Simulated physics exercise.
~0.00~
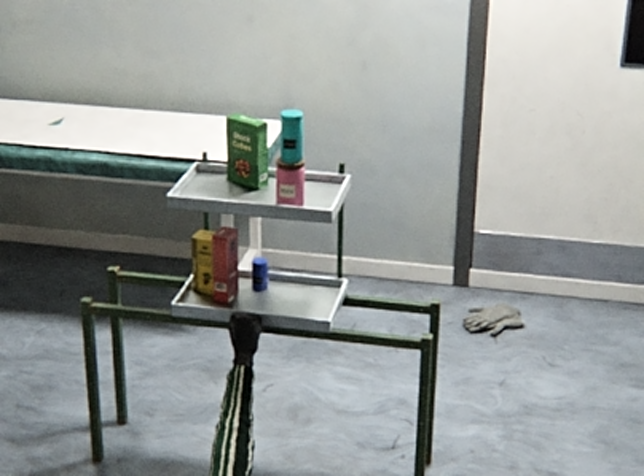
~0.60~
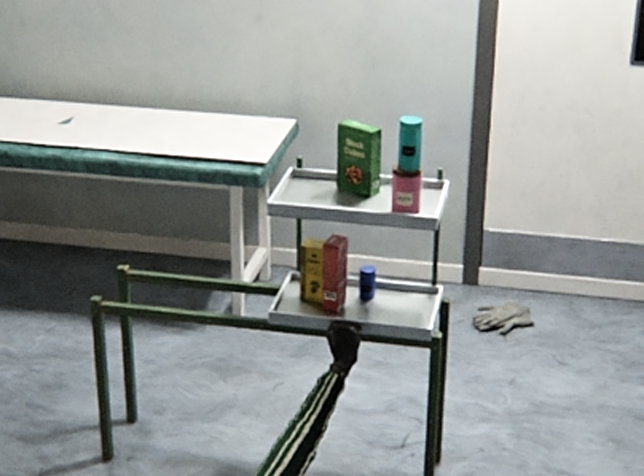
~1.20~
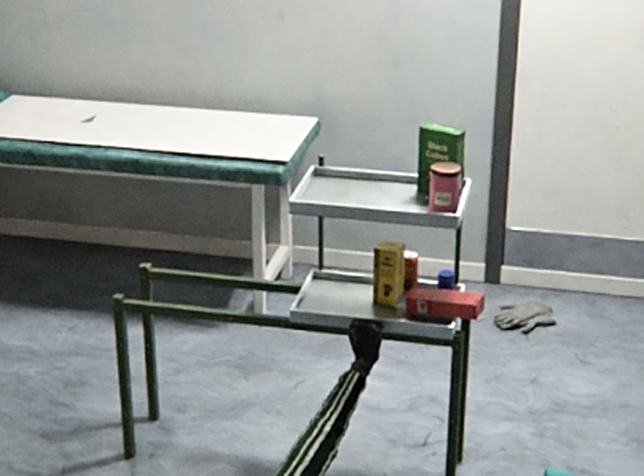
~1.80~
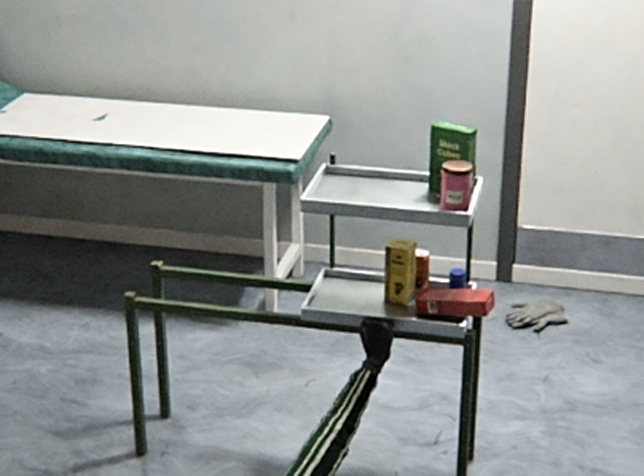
Sliding two-tier shelf moving right along green rails and stopping, its red carton toppling and turquoise jar falling to the floor.
